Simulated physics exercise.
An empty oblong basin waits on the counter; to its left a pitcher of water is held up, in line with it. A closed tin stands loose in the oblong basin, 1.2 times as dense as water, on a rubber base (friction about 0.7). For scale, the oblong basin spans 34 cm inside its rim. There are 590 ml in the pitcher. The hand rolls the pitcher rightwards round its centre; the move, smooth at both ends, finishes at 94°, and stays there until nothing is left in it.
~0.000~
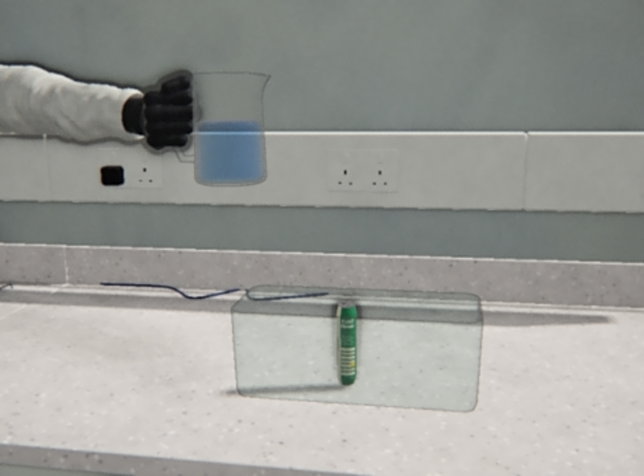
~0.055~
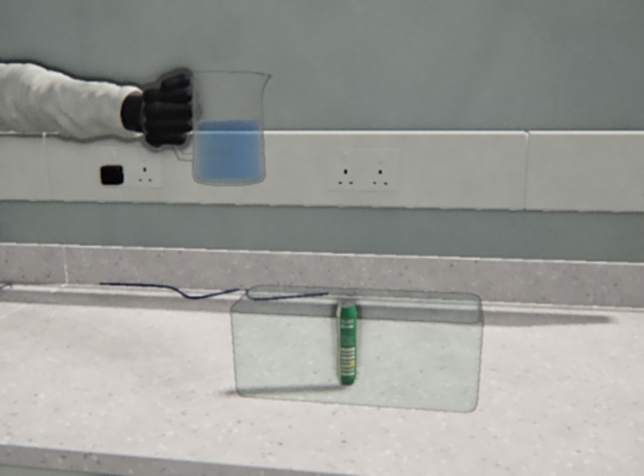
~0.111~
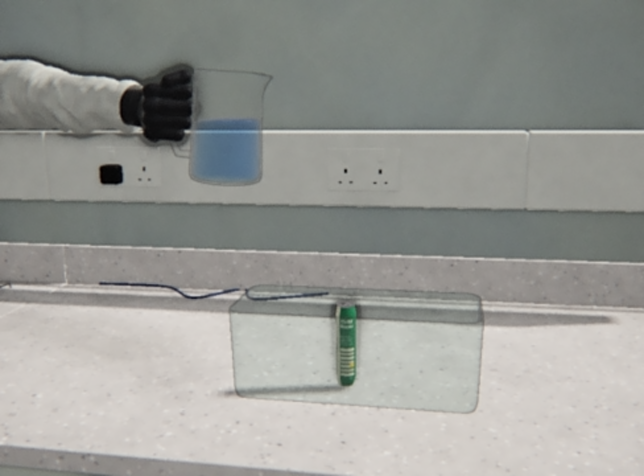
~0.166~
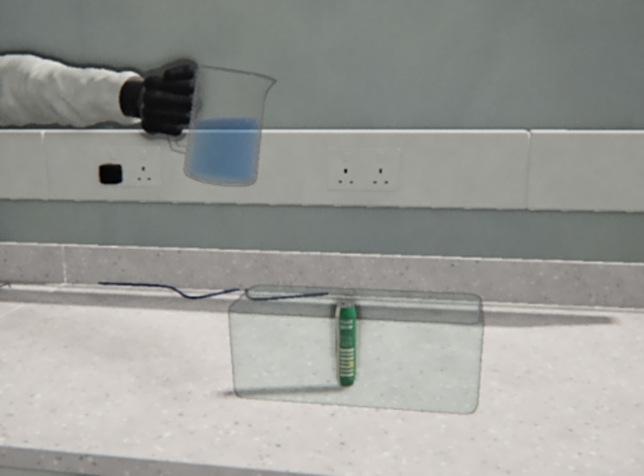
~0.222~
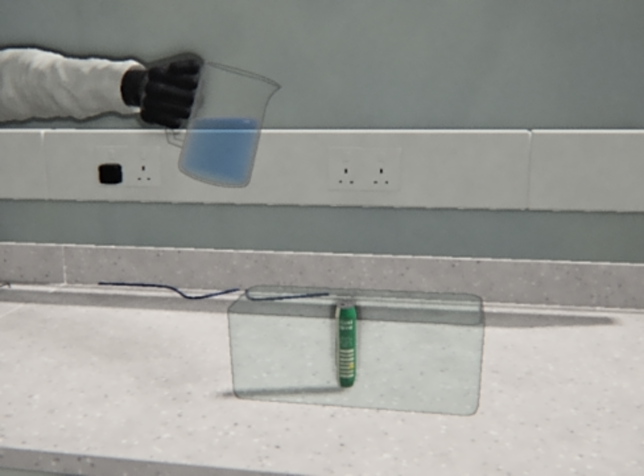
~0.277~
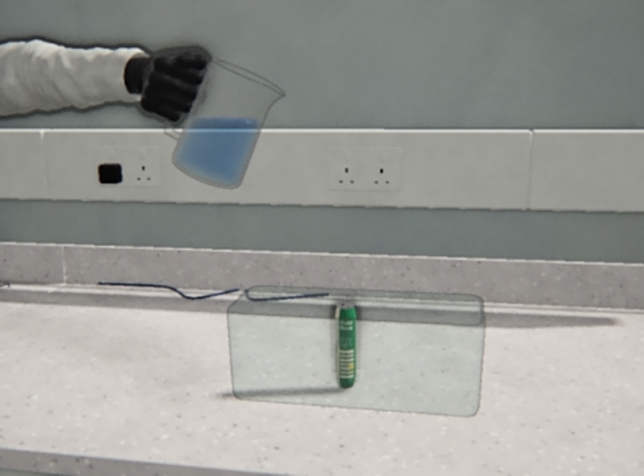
A gloved hand tilts a pitcher of blue water rightwards above a clear oblong basin.
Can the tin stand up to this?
It stays up.
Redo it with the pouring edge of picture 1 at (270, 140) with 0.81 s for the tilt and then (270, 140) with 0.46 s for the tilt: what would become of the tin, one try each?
First it topples; then it goes over.
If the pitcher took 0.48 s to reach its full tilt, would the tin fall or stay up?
The tin stays up.
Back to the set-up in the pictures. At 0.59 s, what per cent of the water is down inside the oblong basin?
Near 0 in a hundred.
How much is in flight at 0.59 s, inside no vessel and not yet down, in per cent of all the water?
Near 3 in a hundred.
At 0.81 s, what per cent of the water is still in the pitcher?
Near 60 in a hundred.
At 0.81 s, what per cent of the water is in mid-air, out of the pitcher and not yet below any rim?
Near 32 in a hundred.
Then, 0.59 s in, the tilt is 78° and 97 per cent is still to pour; the tin stands where it began.
Then, 0.81 s in, the tilt is 94° and 59 per cent is still to pour; the tin stands where it began.
Then, 1.05 s in, the tilt is 94° and 27 per cent is still to pour; the tin stands where it began.
Then, 1.31 s in, the tilt is 94° and 13 per cent is still to pour; the tin stands where it began.
Finally, the tin stands where it began.
